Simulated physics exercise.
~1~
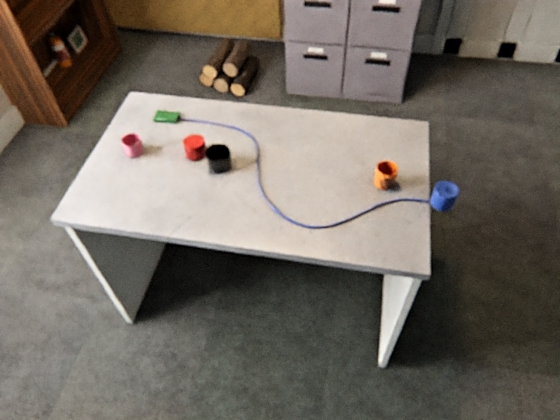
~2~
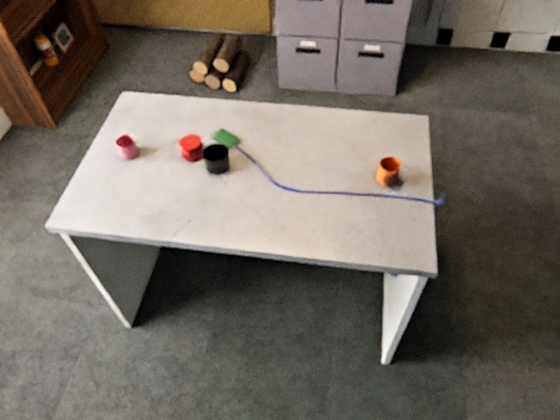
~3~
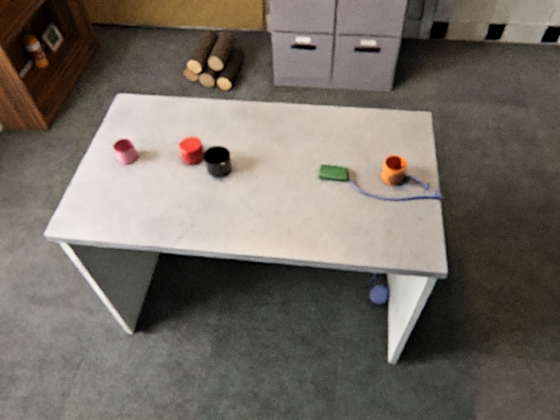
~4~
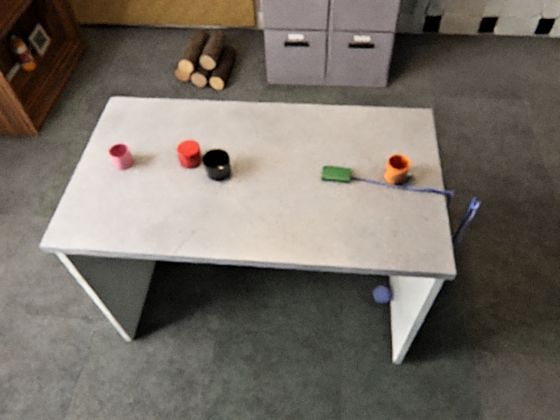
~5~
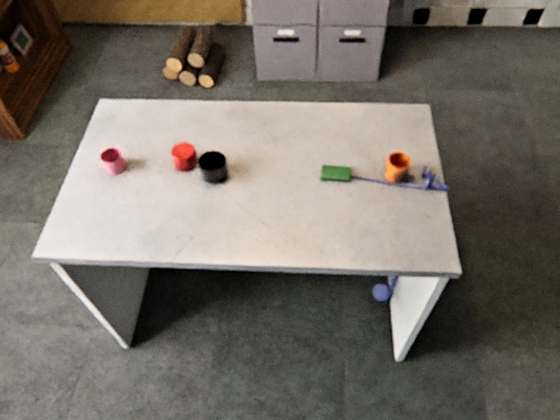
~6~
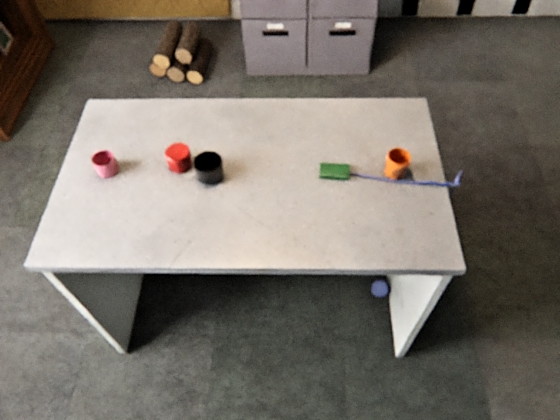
On a pale table, a blue speaker dropping off the right edge, its cable dragging a green phone right past still cups.
